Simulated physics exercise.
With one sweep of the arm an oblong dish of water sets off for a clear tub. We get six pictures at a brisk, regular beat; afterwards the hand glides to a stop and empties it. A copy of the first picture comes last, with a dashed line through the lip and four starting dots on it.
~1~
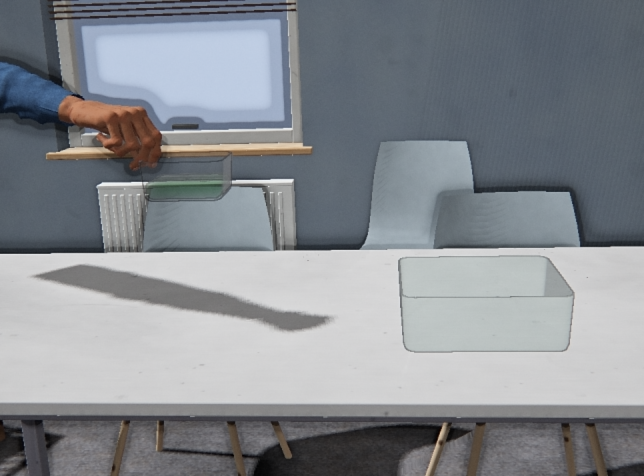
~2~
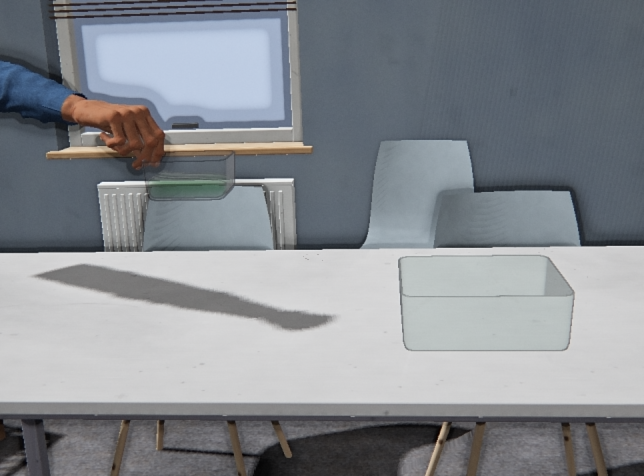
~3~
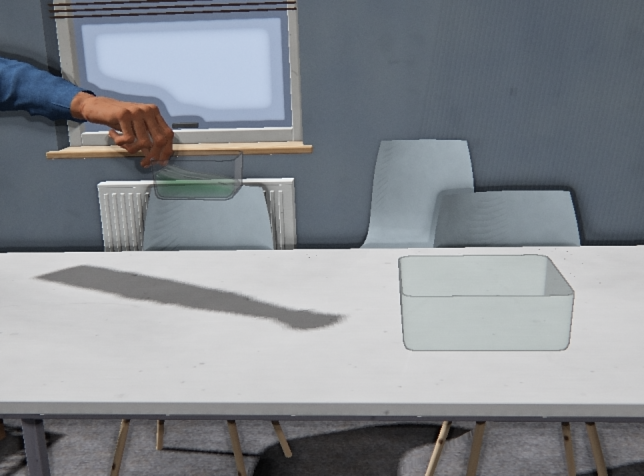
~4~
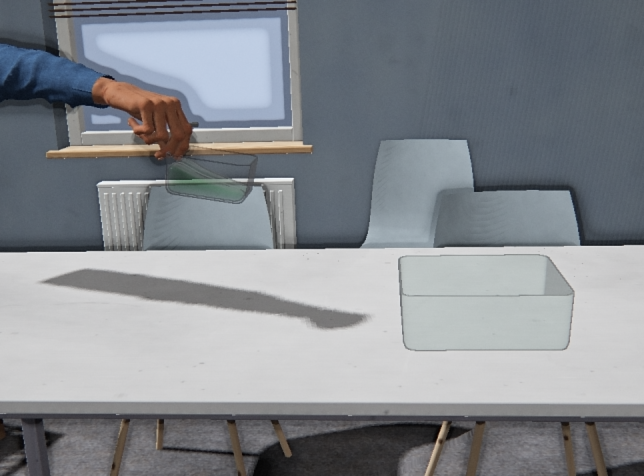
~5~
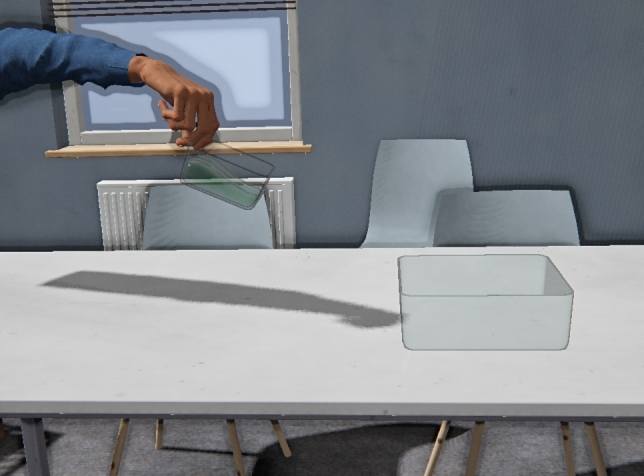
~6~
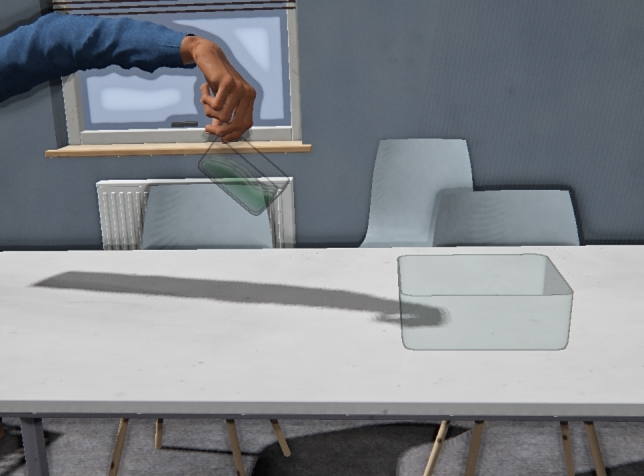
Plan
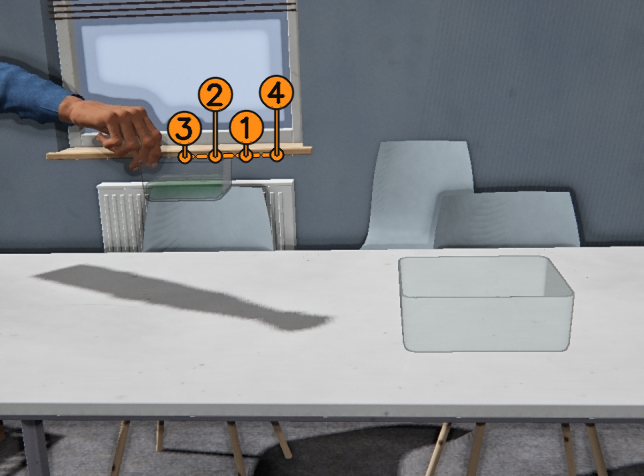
In the video, a hand holds a small clear dish of greenish liquid level above a white table, then moves it right toward a larger clear tub on the table, gradually tilting the dish down to the right.
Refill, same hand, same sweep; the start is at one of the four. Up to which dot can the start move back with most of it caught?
1.
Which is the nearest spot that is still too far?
It is 2.
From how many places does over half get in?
Two of them.
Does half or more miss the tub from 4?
No, that is safe.
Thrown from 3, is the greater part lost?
Yes.
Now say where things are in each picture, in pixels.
Upright, lip at (226, 155); tub from (403, 350) to (569, 350); nothing has left yet, in the first frame.
Upright, lip at (229, 155); nothing has left yet, in the second frame.
Upright, lip at (237, 155); nothing has left yet, in the third frame.
Tipped about 10°, lip at (253, 160); nothing has left yet, in the fourth frame.
Tipped about 24°, lip at (270, 170); nothing has left yet, in the fifth frame.
Tipped about 43°, lip at (286, 184); nothing has left yet, in the sixth frame.
In orange, 1 at (246, 155); 2 at (215, 156); 3 at (184, 156); 4 at (276, 154).
With 1, about 70 % lands in the tub, 19 % falls short and 11 % goes beside or beyond.
With 2, about 16 % lands in the tub, 81 % falls short and 4 % goes beside or beyond.
With 3, about 0 % lands in the tub, 98 % falls short.
With 4, about 71 % lands in the tub, 13 % falls short and 16 % goes beside or beyond.
